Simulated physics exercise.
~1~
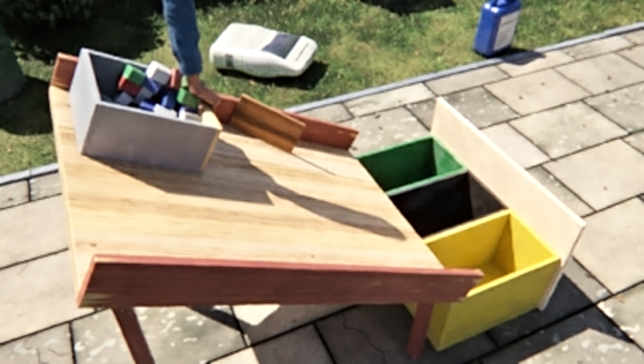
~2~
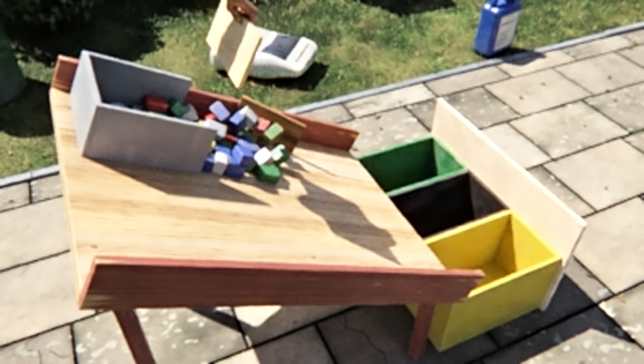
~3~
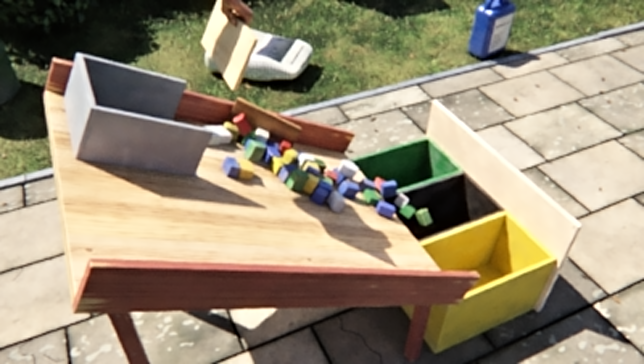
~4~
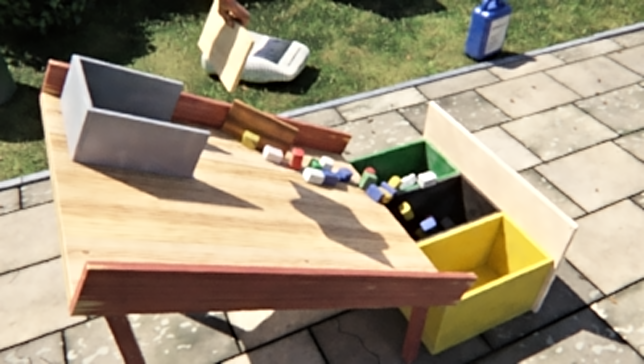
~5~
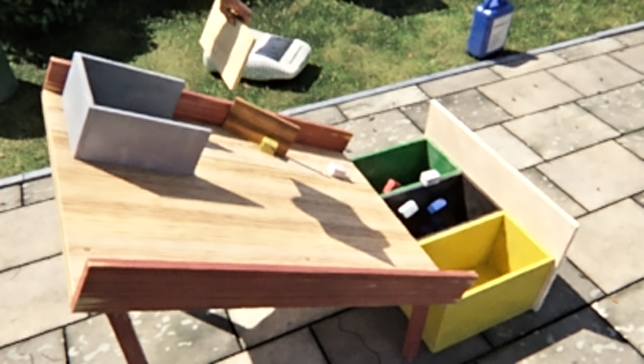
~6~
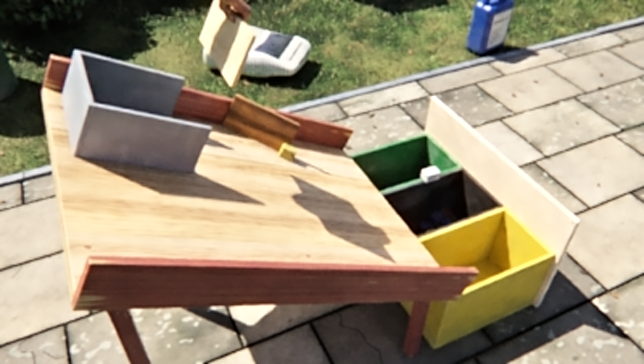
At the start, a hand reaches down to a small gate beside a grey pen full of colourful toy bricks, set at the top of a sloping wooden table in a sunny garden. The gate is lifted clear, and the bricks spill out in a loose pile. They slide and tumble down to the right, stretching into a long trail past an angled board. Brick after brick drops off the edge into the green and black tubs. Finally the pen stands empty, one yellow brick remains on the slope near the board, and the yellow tote holds none.
